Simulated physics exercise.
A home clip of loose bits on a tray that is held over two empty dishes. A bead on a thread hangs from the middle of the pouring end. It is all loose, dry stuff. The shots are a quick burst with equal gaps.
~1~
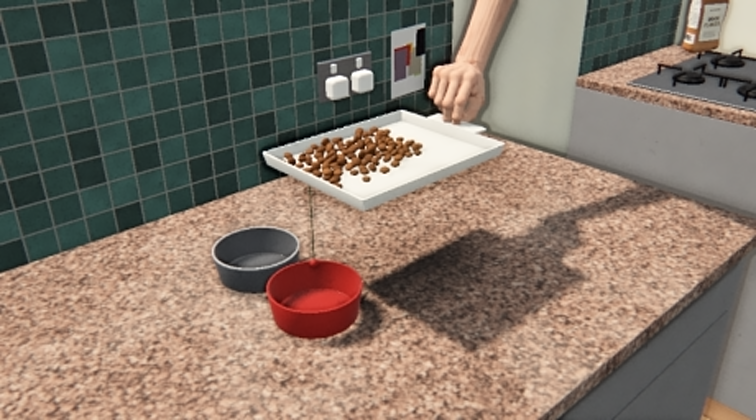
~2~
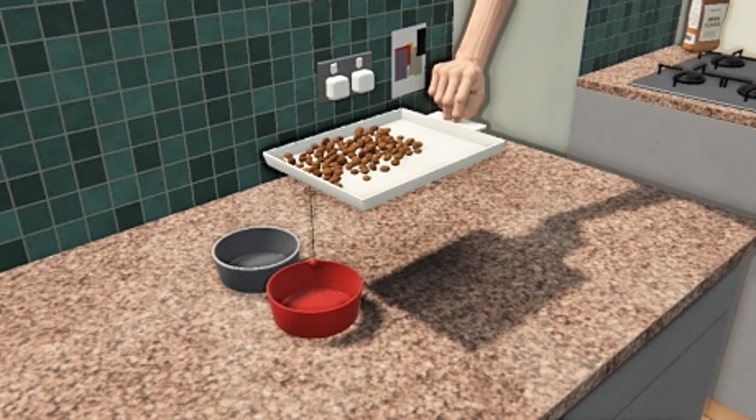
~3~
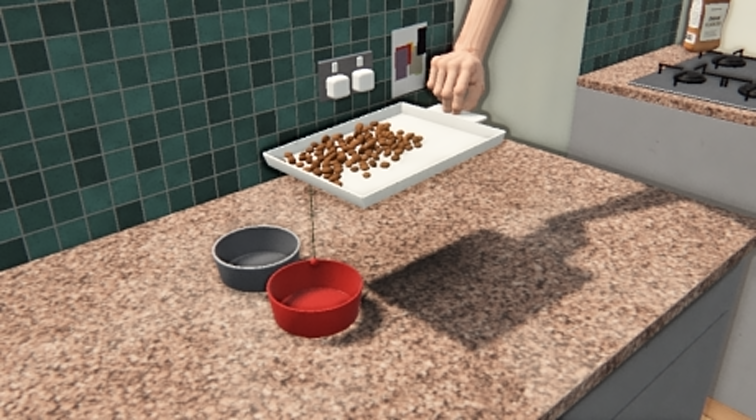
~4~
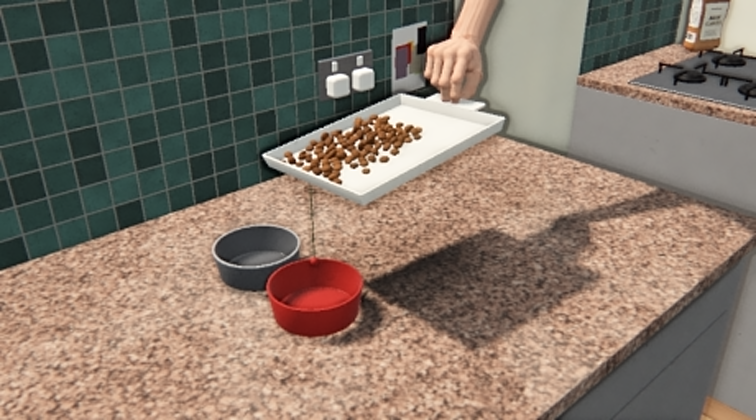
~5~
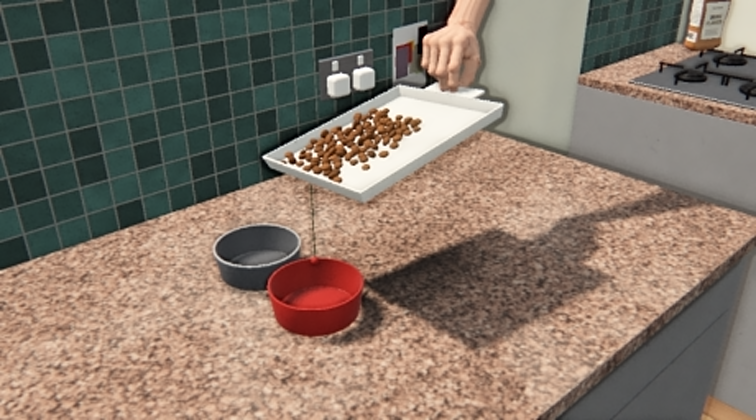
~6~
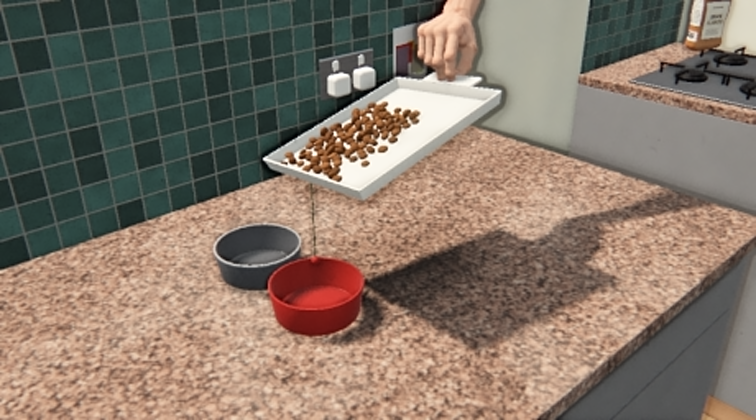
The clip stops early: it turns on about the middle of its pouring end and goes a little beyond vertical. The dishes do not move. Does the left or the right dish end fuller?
It favours the left-hand dish.
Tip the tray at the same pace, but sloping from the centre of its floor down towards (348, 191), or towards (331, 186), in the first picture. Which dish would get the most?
One: Right. Two: Right.
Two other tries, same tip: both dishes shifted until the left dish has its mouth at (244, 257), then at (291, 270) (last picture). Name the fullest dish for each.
The first try: The left one. The second: The left dish.
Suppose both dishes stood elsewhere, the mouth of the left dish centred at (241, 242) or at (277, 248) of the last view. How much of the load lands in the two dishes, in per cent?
In turn 80 and 90 in a hundred.
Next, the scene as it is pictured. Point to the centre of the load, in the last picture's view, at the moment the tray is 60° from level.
Around (309, 138).
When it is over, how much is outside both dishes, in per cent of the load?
Near 10 %.
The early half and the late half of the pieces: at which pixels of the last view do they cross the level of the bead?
At about (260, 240), then at (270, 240).
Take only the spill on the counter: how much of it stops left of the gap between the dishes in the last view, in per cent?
Near 80 %.
Shortly afterwards, tray tipped steeply; the whole lot on the tray.
Next, tray tipped right over; a little on the tray; only a few in the right dish; near two thirds in the left dish; a little outside both; a little in the air.
Some moments later, tray tipped past a quarter turn; a little in the right dish; the bulk in the left dish; a little outside both.
In the end, tray tipped past a quarter turn; a little in the right dish; the bulk in the left dish; a little outside both.
